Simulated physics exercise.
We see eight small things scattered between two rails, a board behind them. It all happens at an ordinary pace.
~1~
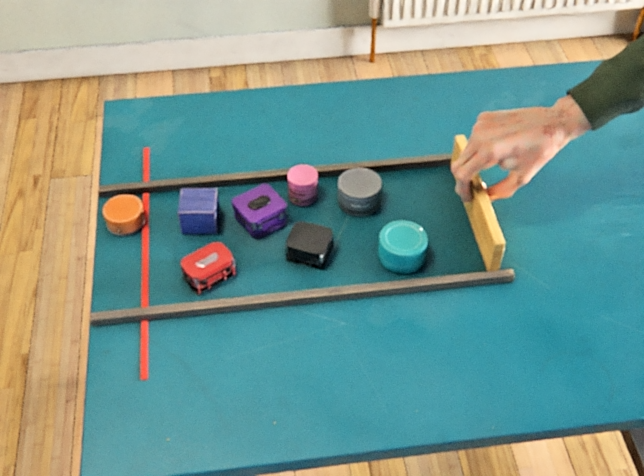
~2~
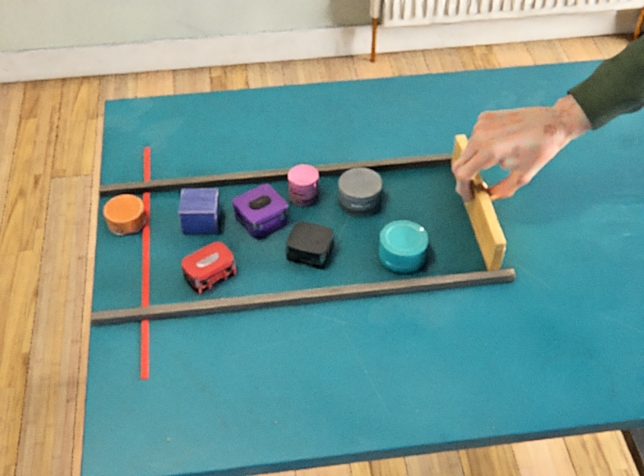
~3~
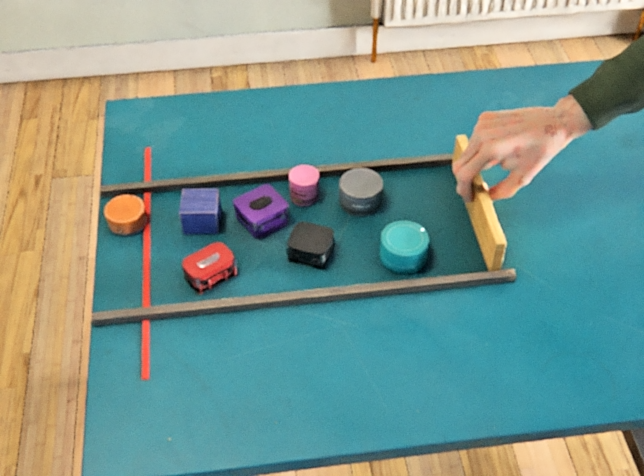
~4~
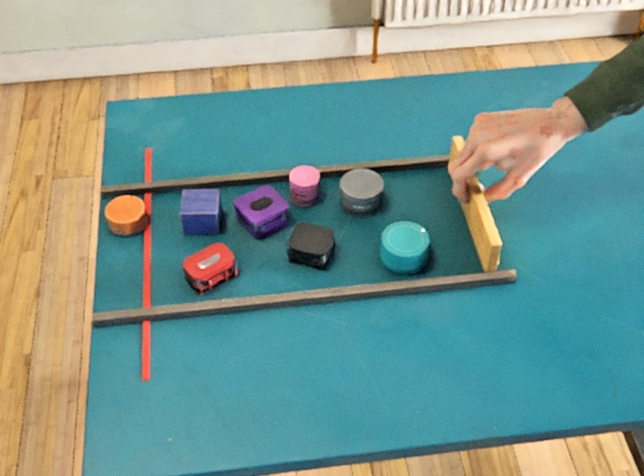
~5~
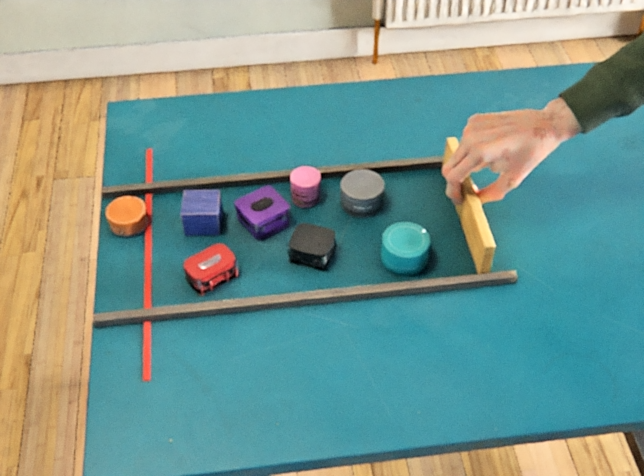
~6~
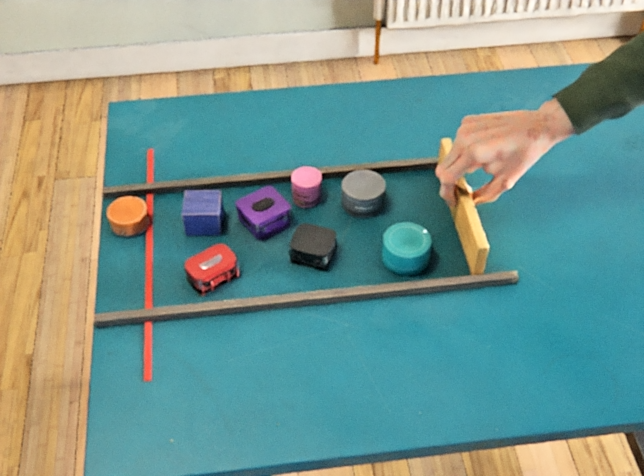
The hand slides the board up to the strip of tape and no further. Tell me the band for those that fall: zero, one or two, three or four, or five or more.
The number that fall off is three or four.
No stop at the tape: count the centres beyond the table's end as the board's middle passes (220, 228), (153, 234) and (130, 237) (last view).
Past the end: 1, 4 and 5.
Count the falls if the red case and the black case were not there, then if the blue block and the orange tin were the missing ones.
It would be 2 and 2.
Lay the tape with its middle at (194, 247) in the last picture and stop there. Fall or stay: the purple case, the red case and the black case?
The purple case survives, the red case remains up, the black case remains up.
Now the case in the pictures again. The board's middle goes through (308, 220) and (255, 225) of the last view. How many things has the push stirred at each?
By then 6, and 8.
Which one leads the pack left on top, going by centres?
The black case ends nearest.
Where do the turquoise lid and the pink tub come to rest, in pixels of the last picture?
Near (122, 289) and (133, 196).
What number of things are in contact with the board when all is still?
In contact: 3.
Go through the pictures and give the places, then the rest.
Orange tin (124, 215); blue block (199, 211); red case (208, 268); board (476, 202); tape (145, 249), in the first frame.
Blue block (200, 211); purple case (261, 211), in the second frame.
Red case (209, 268); black case (311, 245), in the third frame.
Orange tin (127, 216); board (473, 203), in the fourth frame.
Blue block (202, 213); grey tub (362, 194), in the fifth frame.
Orange tin (129, 217); blue block (203, 213); red case (212, 269); board (461, 205); tape (149, 251), in the sixth frame.
A little later, none off yet; orange tin at rest near (129, 217); blue block at rest near (203, 213); red case at rest near (212, 269).
Next, none off yet; orange tin at rest near (129, 217); blue block shifted about its own width near (176, 213); red case at rest near (212, 269).
Later still, one off so far; orange tin dropping near (77, 285); blue block shifted well along near (100, 214); red case shifted well along near (132, 287).
When it is over, the number that fall off is three or four; down, purple case, red case, blue block and orange tin.
